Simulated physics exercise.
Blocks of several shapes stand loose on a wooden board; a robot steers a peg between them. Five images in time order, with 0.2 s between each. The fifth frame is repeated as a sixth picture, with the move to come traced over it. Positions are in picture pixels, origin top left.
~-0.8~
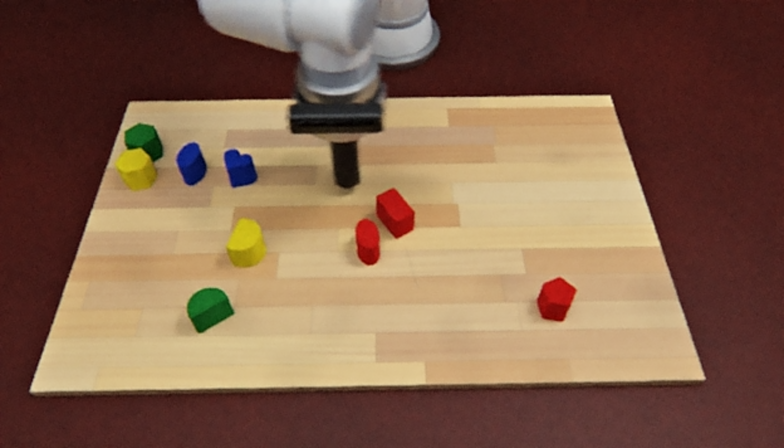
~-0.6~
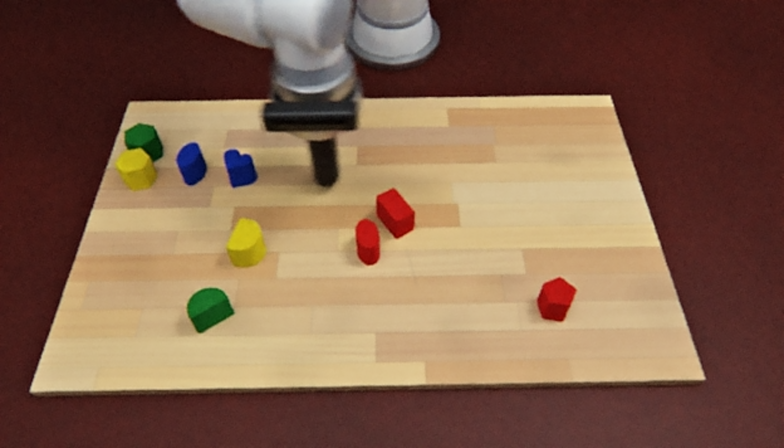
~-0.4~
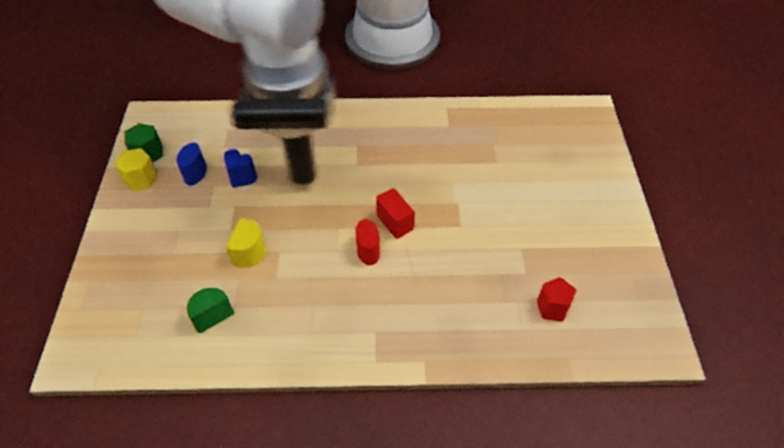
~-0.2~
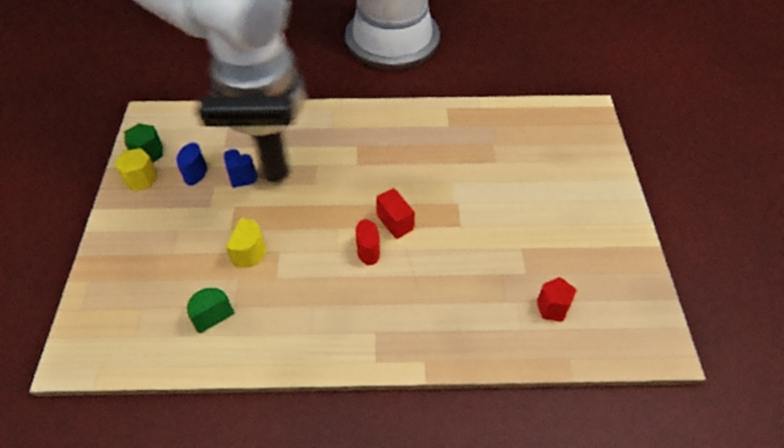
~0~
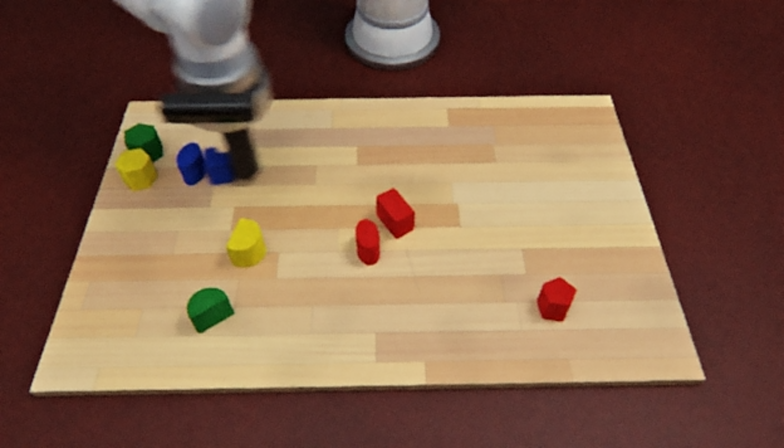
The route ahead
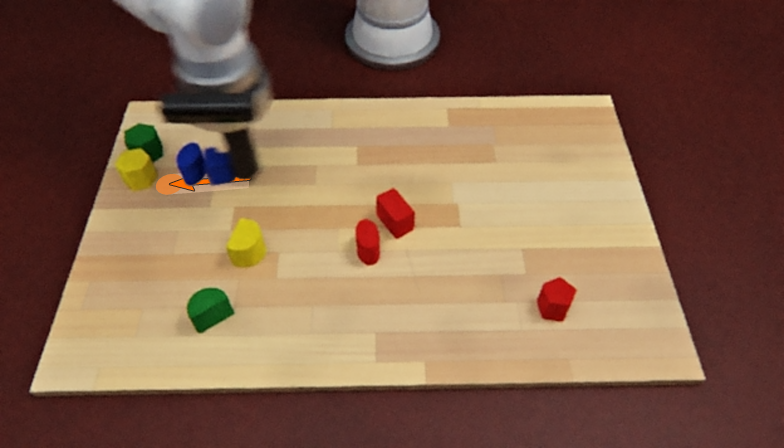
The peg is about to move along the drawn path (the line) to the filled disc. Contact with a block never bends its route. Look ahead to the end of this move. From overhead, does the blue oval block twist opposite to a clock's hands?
Final answer: No.
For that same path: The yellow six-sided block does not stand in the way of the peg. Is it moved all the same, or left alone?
Its place changes.
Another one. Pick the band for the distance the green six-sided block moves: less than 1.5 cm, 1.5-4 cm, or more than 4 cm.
Travels 1.5 to 4 cm.
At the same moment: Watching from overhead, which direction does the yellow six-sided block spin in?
Seen from above, counterclockwise.
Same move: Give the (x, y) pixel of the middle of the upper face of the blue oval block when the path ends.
Most likely (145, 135).
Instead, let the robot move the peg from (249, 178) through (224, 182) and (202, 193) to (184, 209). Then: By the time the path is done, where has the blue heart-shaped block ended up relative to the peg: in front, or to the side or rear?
Slid off.
The line goes in a line from (249, 178) to (170, 184).
On the path given first. Halfway along, peg (206, 173); blue oval block (158, 147); blue heart-shaped block (177, 153), turned 35° clockwise.
At the end, peg (166, 176); yellow six-sided block (122, 159), turned 35° anticlockwise; green six-sided block (129, 124); blue oval block (145, 135), turned 40° clockwise; blue heart-shaped block (149, 150), turned 85° clockwise.
